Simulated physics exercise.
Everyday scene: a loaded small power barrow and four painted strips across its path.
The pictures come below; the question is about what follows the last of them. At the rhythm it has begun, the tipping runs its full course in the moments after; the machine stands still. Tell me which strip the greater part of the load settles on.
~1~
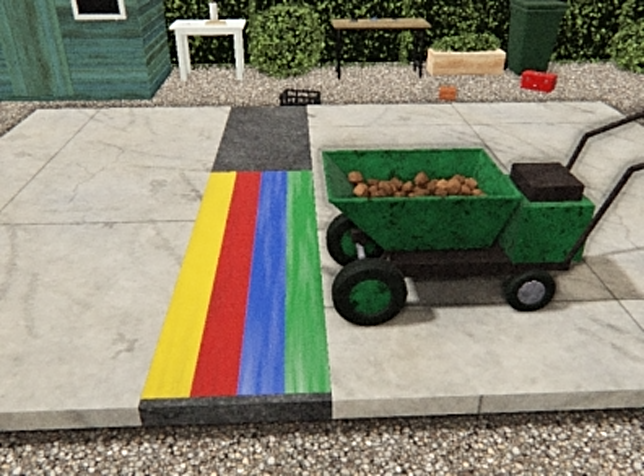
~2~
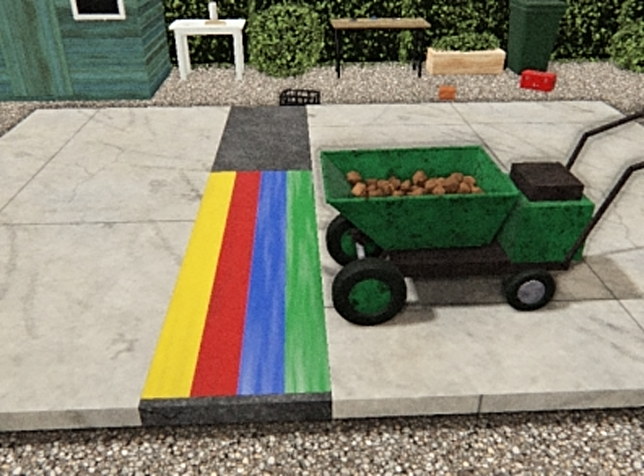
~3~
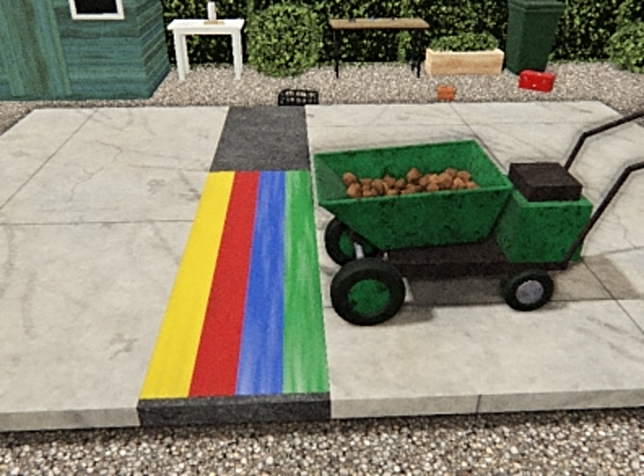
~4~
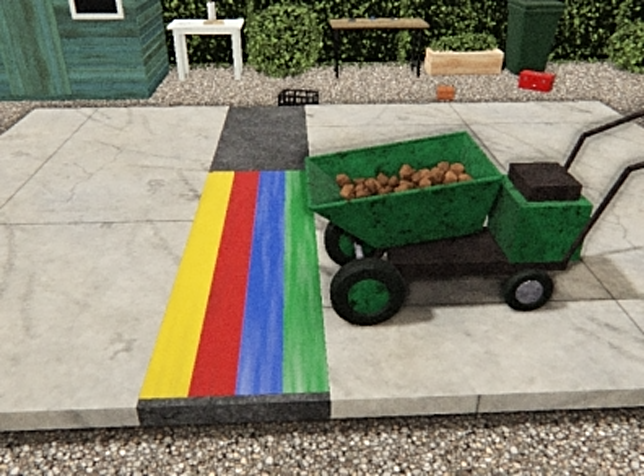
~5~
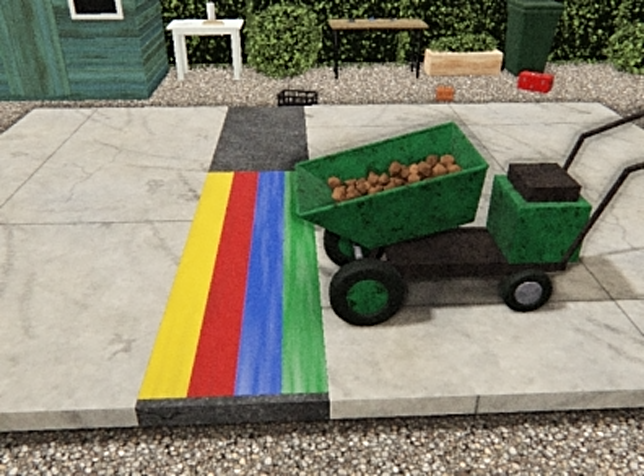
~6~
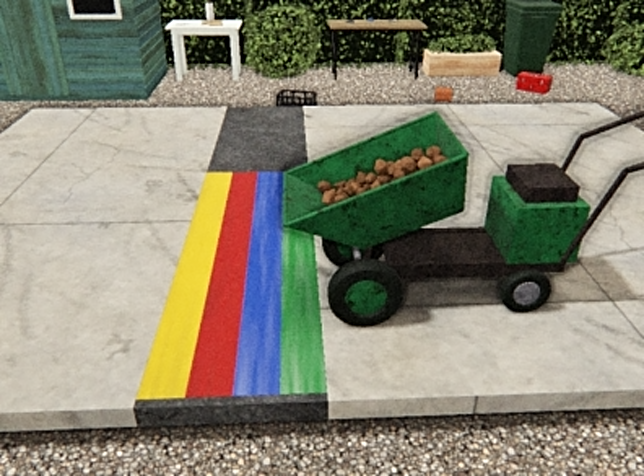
The greater part settles on the red strip.
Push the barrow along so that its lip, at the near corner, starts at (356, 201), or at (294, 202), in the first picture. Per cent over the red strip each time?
You'd get around 30 in a hundred, then 10 in a hundred.
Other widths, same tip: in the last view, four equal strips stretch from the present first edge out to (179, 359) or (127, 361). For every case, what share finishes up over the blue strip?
The first painting gives around 0 per cent, the second around 10 per cent.
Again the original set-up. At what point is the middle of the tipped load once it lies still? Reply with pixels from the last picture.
Around (215, 291), give or take.
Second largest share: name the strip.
Following the top strip comes yellow.
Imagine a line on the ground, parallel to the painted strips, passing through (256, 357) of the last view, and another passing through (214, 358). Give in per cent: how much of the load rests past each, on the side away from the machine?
That's 70 per cent for the first and 40 per cent for the second.
Soon, skip tipped steeply; all in the skip.
A while on, skip tipped right over; most in the skip; a stray few over the blue strip; about a quarter over the red strip; a stray few over the yellow strip.
Towards the end, skip tipped right over; about a third in the skip; a small part over the blue strip; about a third over the red strip; about a quarter over the yellow strip; a small part off the paint.
Finally, skip tipped right over; about a third in the skip; none over the green strip; a small part over the blue strip; about a third over the red strip; about a quarter over the yellow strip; a small part off the paint.
